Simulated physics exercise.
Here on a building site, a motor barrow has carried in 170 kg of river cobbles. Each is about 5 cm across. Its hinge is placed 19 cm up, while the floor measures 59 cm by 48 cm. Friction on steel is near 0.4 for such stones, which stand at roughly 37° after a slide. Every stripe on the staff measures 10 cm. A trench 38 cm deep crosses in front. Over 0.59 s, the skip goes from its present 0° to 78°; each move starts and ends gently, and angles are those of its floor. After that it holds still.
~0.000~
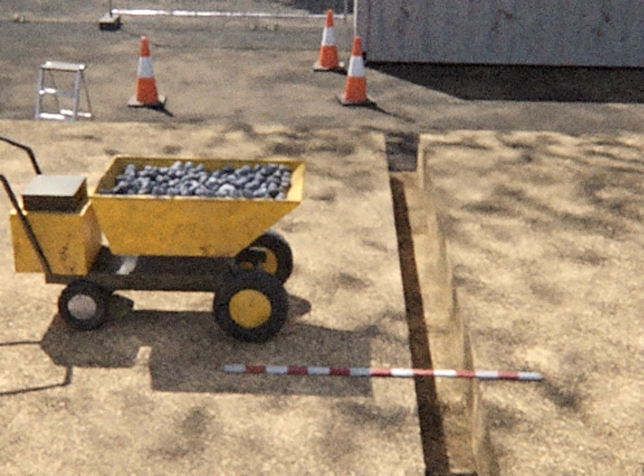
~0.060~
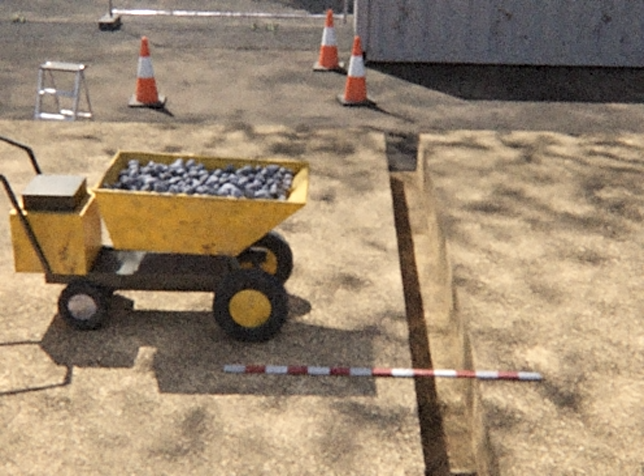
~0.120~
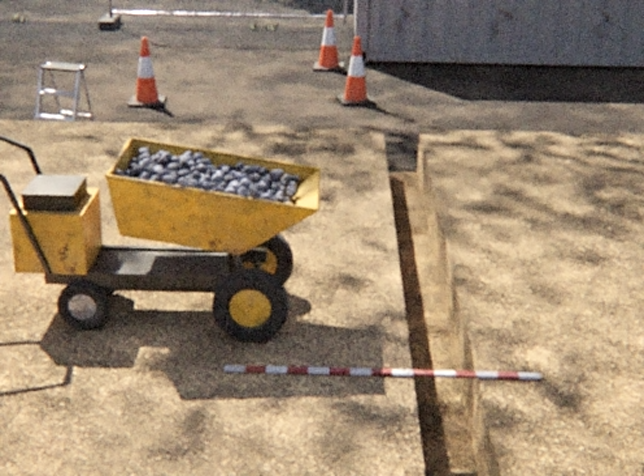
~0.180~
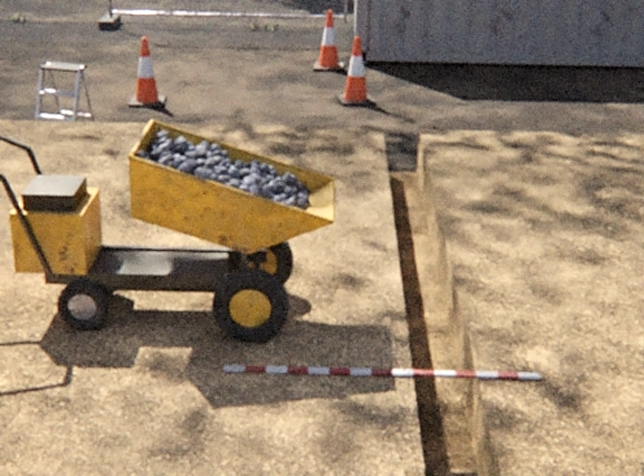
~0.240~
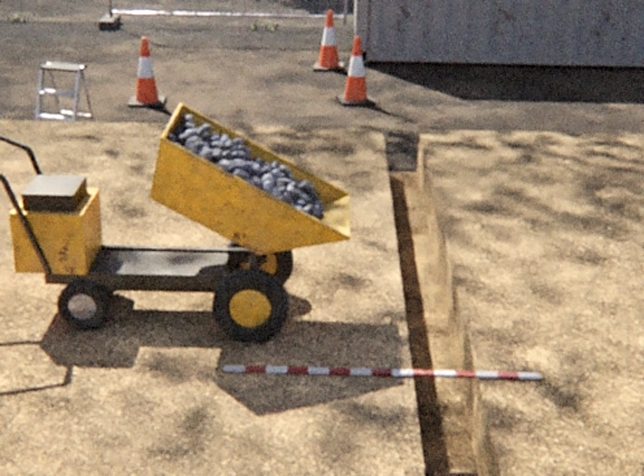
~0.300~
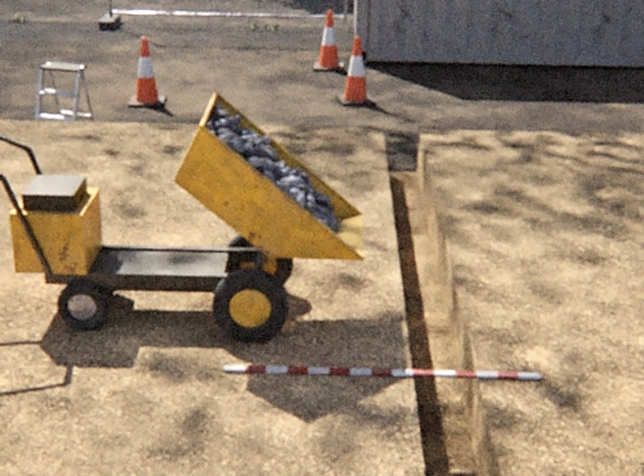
In the video, a yellow motor barrow loaded with grey cobbles stands beside a narrow trench and a red-and-white staff, as its skip tilts steeply forward to the right, the rear rising while the stones shift with it.
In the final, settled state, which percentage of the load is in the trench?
61 per cent is in the trench.
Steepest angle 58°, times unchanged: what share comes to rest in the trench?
I'd guess some 80 in a hundred.
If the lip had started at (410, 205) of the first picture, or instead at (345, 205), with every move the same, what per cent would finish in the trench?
Near 0 and near 60 percent.
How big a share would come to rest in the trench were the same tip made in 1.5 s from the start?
It would be near 70 per cent.
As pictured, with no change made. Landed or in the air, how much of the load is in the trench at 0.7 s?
40 per cent or so by then.
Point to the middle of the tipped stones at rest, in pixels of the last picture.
Somewhere around (438, 360) in the last picture.
After 0.4 s the floor is at 65°; 100 % in the skip; the foremost stones are at (367, 266).
After 0.7 s the floor is at 78°; 51 % in the skip, 10 % short of the trench, 38 % in the trench; the foremost stones are at (460, 334).
After 1.0 s the floor is at 78°; 11 % in the skip, 12 % short of the trench, 58 % in the trench, 20 % past the trench; the foremost stones are at (638, 314).
After 3.0 s the floor is at 78°; 8 % in the skip, 11 % short of the trench, 61 % in the trench, 20 % past the trench; the foremost stones are past the picture's edge.
